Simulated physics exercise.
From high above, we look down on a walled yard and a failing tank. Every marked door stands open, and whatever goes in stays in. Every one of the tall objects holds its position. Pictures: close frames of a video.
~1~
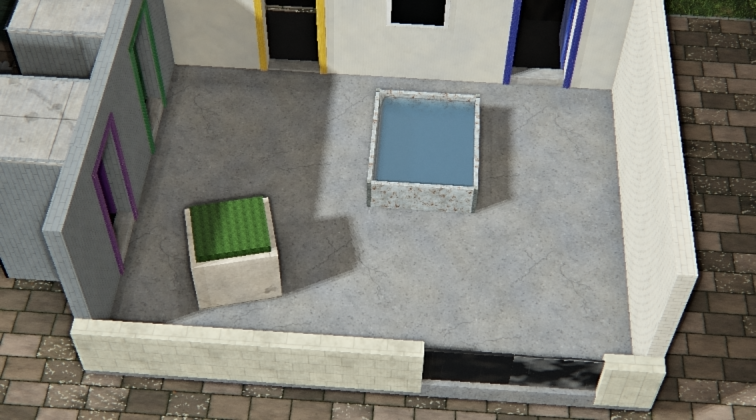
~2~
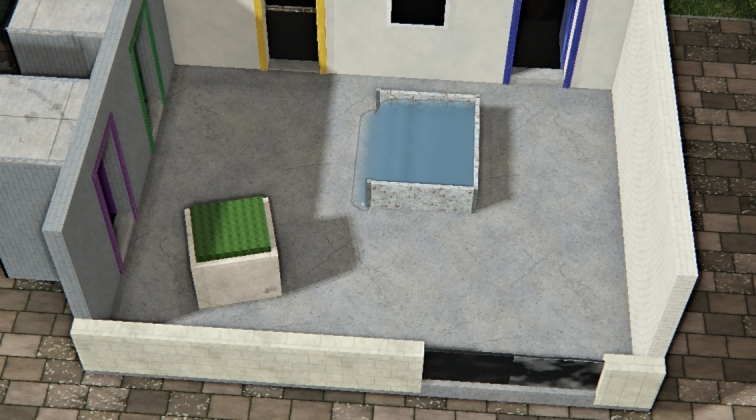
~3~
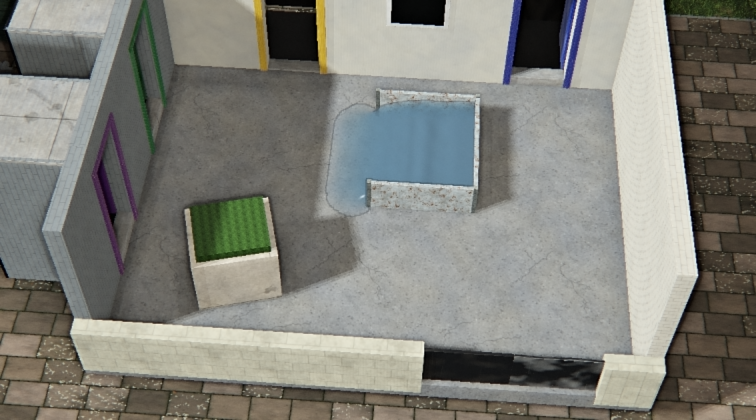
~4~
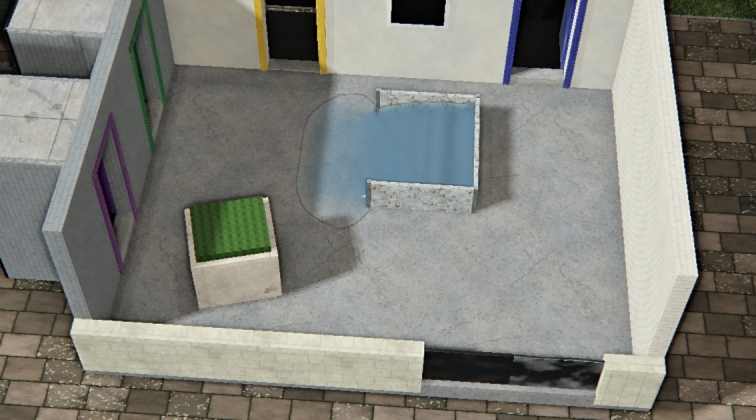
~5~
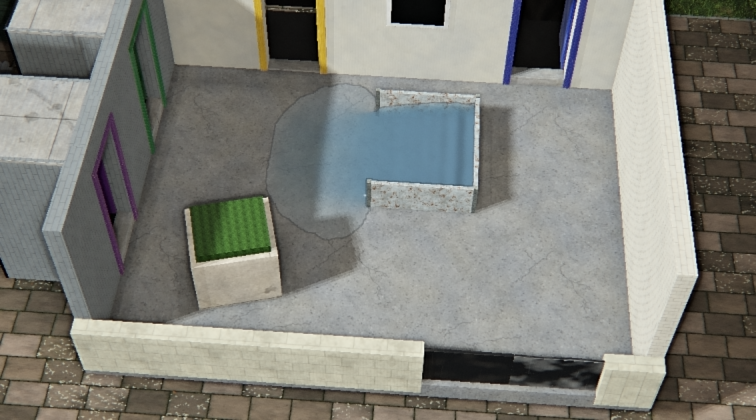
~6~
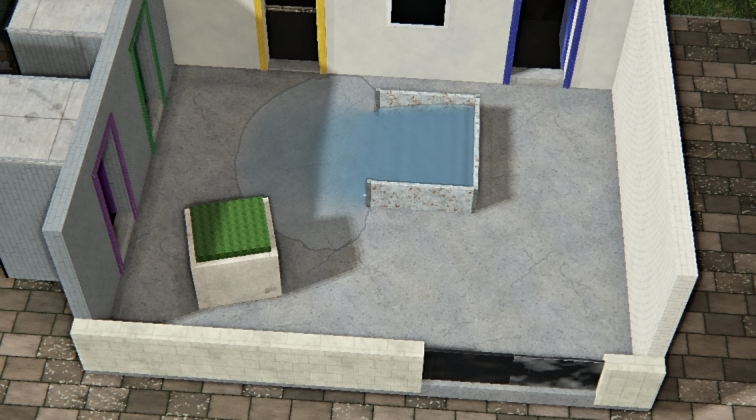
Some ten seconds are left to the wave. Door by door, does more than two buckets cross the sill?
The yellow door lets the inflow pass two buckets; the blue door keeps the inflow to two buckets or less; the green door keeps the inflow to two buckets or less; the purple door keeps the inflow to two buckets or less.
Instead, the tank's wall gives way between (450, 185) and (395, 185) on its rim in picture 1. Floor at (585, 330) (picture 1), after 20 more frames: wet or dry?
Verdict: Wet.
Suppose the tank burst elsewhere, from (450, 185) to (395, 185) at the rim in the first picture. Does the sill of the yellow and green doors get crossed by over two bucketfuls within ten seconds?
The yellow one falls short; the green one falls short.
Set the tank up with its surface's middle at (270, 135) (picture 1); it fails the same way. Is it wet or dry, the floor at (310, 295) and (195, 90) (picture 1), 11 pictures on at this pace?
Parched, soaked.
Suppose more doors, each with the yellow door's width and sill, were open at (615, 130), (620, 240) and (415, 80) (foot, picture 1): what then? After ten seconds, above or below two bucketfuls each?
The first new doorway comes up short, the second comes up short, the third comes up short.
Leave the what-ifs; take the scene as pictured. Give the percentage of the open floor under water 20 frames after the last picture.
About 40 in a hundred.
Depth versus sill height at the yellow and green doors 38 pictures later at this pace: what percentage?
First around 230 percent, second around 30 percent.
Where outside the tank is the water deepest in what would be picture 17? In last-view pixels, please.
At about (173, 74).
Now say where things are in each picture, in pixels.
The first frame shows the water tank at (425, 141) is whole and still.
In the second frame, the front is at (362, 205), out from the gap at (375, 153).
In the third frame, water pours out at (375, 154) and has run to (346, 211).
In the fourth frame, the front is at (340, 99), out from the gap at (375, 154).
In the fifth frame, water pours out at (375, 154) and has run to (284, 207).
In the sixth frame, water pours out at (375, 154) and has run to (242, 180).
A moment on, water covers 30 % of the floor; the yellow door wet at the sill, nothing in, the blue door not reached, the green door wet at the sill, nothing in, the purple door not reached.
Next, water covers 35 % of the floor; the yellow door under two buckets in, the blue door not reached, the green door wet at the sill, nothing in, the purple door wet at the sill, nothing in.
Then, water covers 40 % of the floor; the yellow door over two buckets in, the blue door not reached, the green door wet at the sill, nothing in, the purple door wet at the sill, nothing in.
Later, water covers 55 % of the floor; the yellow door over two buckets in, the blue door not reached, the green door wet at the sill, nothing in, the purple door wet at the sill, nothing in.
In the end, water covers 85 % of the floor; the yellow door far over two buckets in, the blue door wet at the sill, nothing in, the green door wet at the sill, nothing in, the purple door wet at the sill, nothing in.
